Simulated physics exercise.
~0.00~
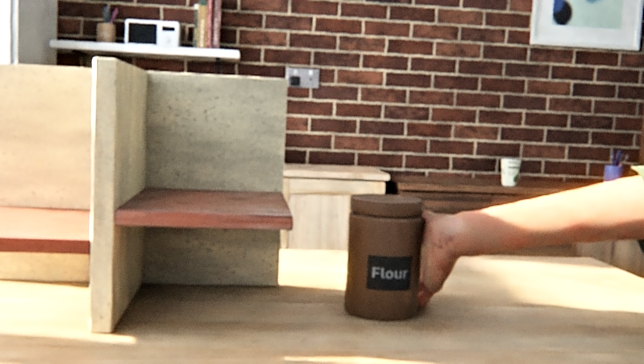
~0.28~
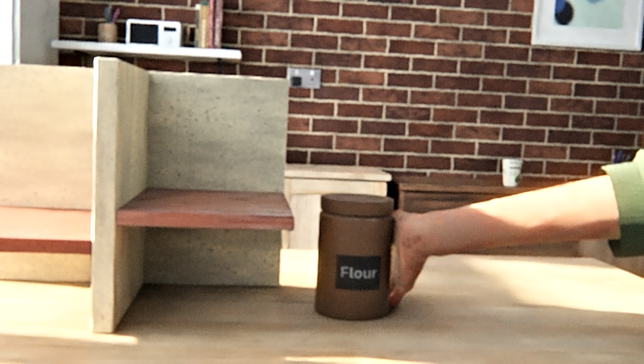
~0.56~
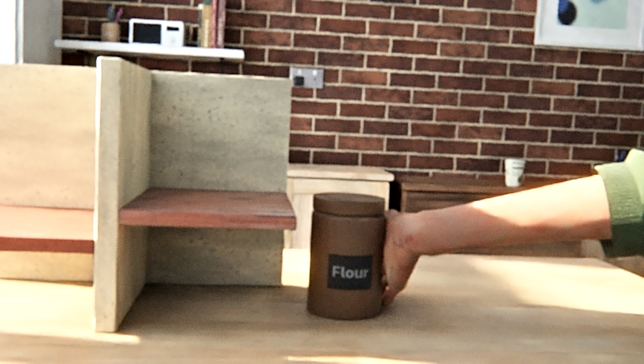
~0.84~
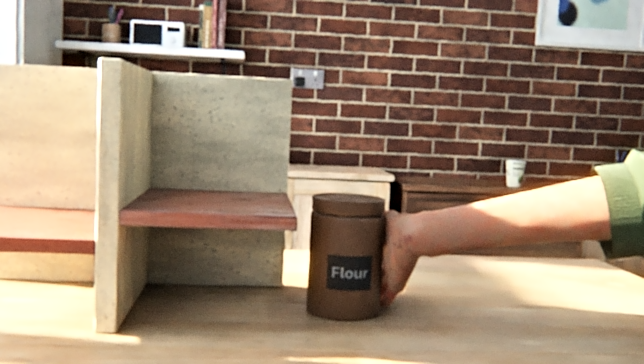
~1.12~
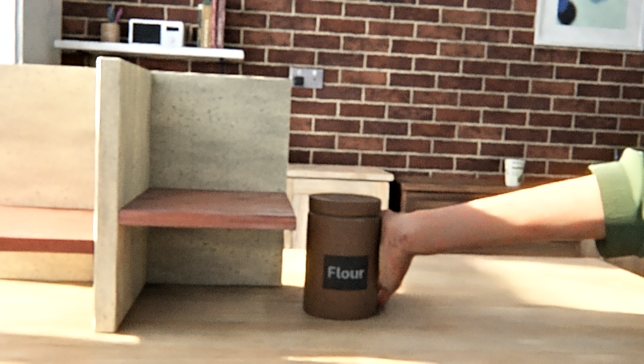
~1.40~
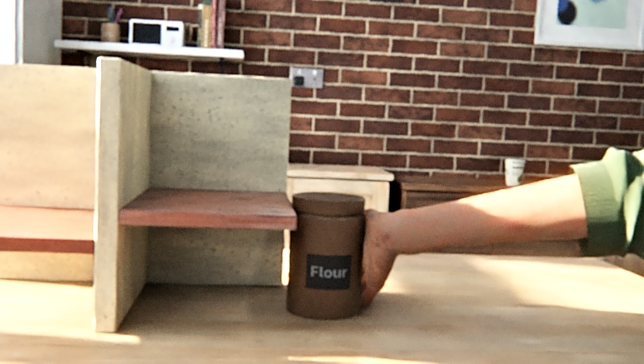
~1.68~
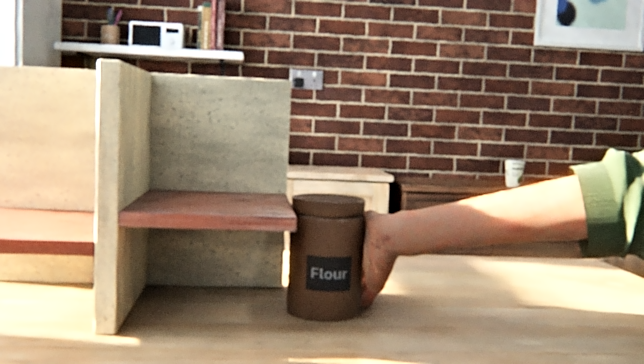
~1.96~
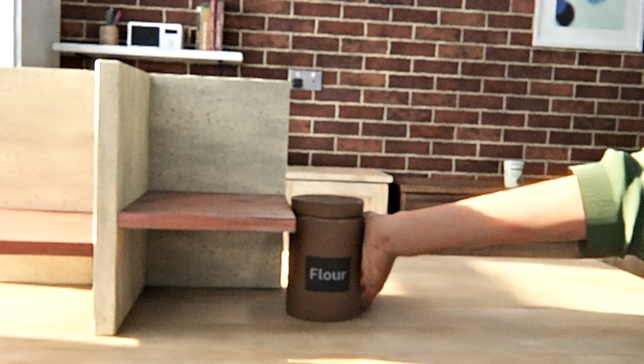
A hand slides a brown flour jar left until it stops against a low shelf.
